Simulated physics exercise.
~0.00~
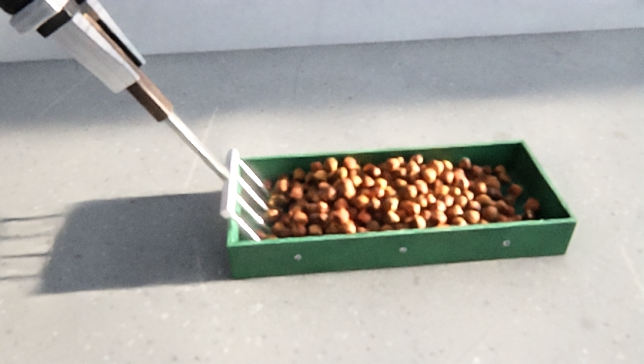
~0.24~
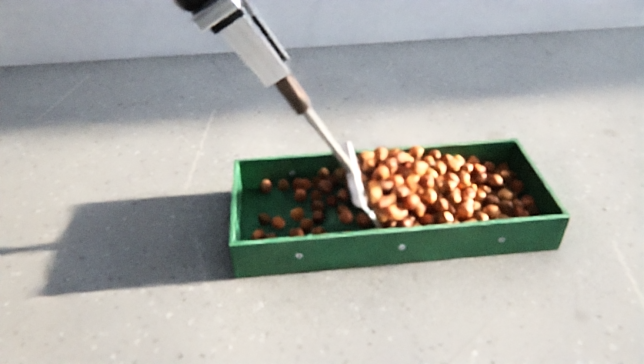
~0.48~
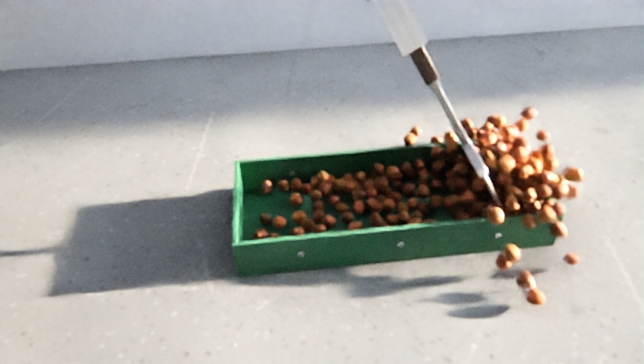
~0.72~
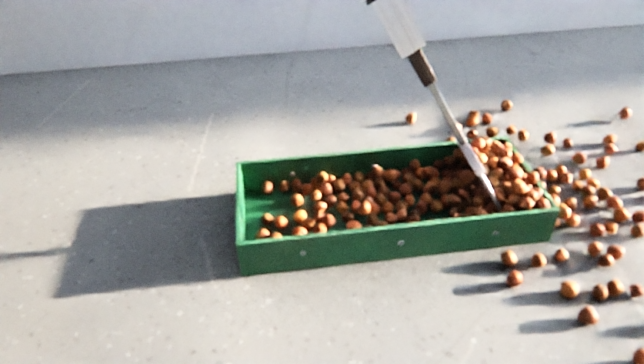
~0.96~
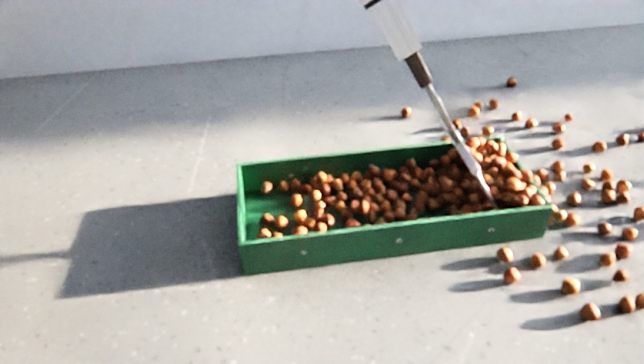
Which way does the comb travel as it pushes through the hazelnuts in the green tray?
The comb travels to the right, going from the left end of the tray towards the right end.
